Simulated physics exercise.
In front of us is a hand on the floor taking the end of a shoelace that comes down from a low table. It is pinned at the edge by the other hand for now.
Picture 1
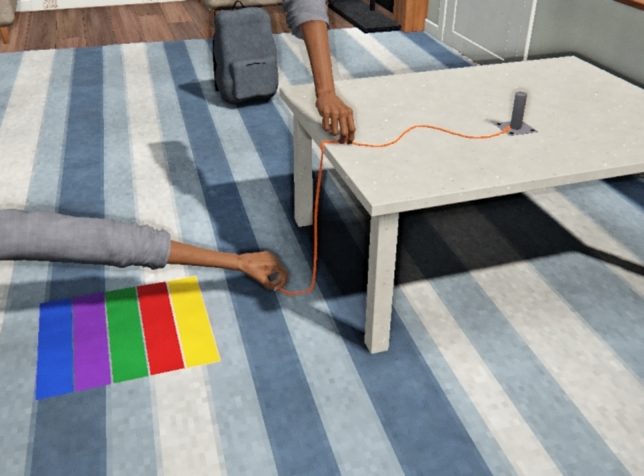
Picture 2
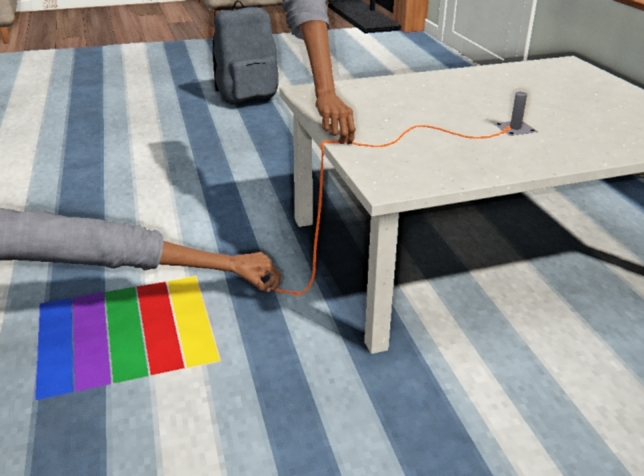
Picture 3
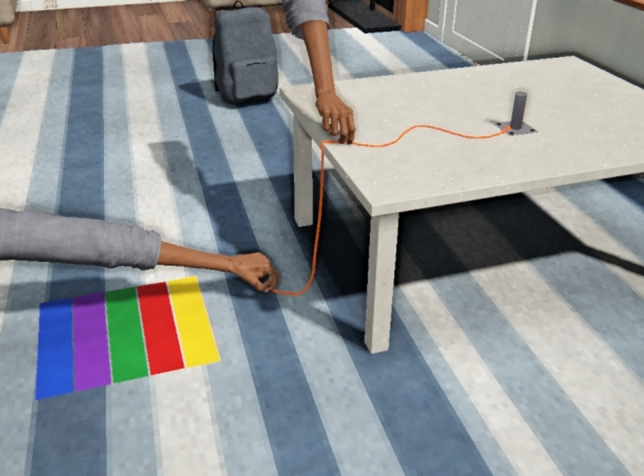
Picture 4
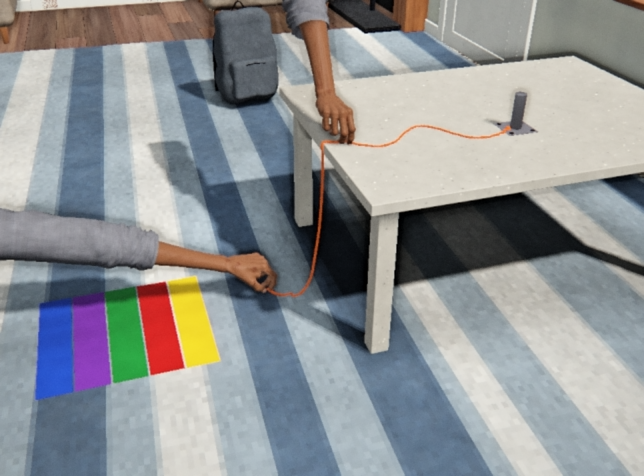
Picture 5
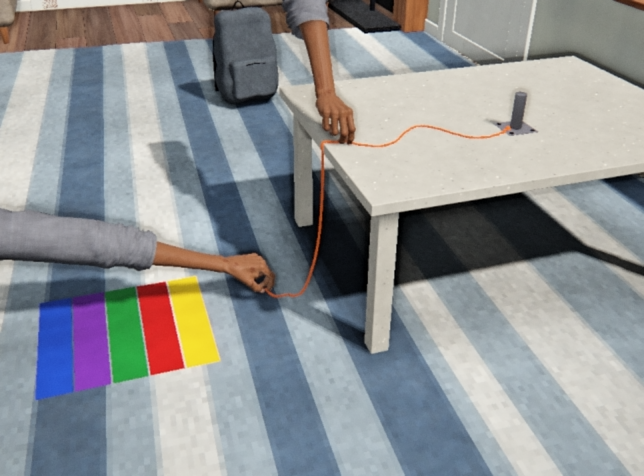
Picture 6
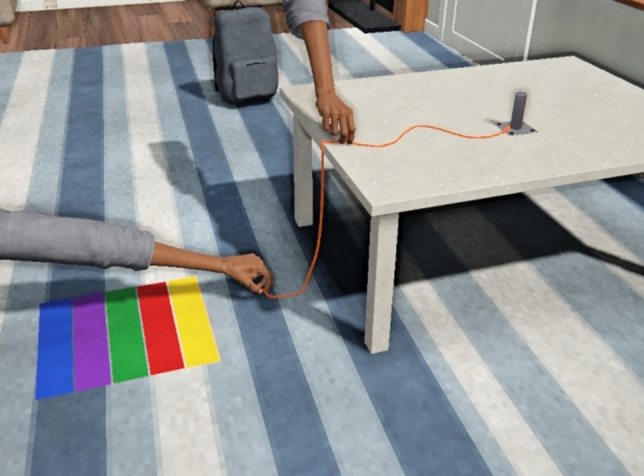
On a striped rug, a hand draws an orange cord's end slightly left beneath a table edge.
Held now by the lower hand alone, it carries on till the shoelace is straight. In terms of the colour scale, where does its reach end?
At green.
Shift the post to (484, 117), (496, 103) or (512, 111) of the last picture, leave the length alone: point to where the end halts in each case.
Going by the last picture, roughly (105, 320), (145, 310) and (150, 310).
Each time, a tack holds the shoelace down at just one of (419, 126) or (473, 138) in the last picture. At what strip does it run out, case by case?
That would give red the first time and green the second.
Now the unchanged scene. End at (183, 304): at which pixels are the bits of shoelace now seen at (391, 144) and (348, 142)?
Around (352, 142) and around (321, 165).
Early on, end near (183, 304); over yellow.
Midway, end near (144, 312); over red.
At the end of the slack, end near (121, 316); over green. The green one.
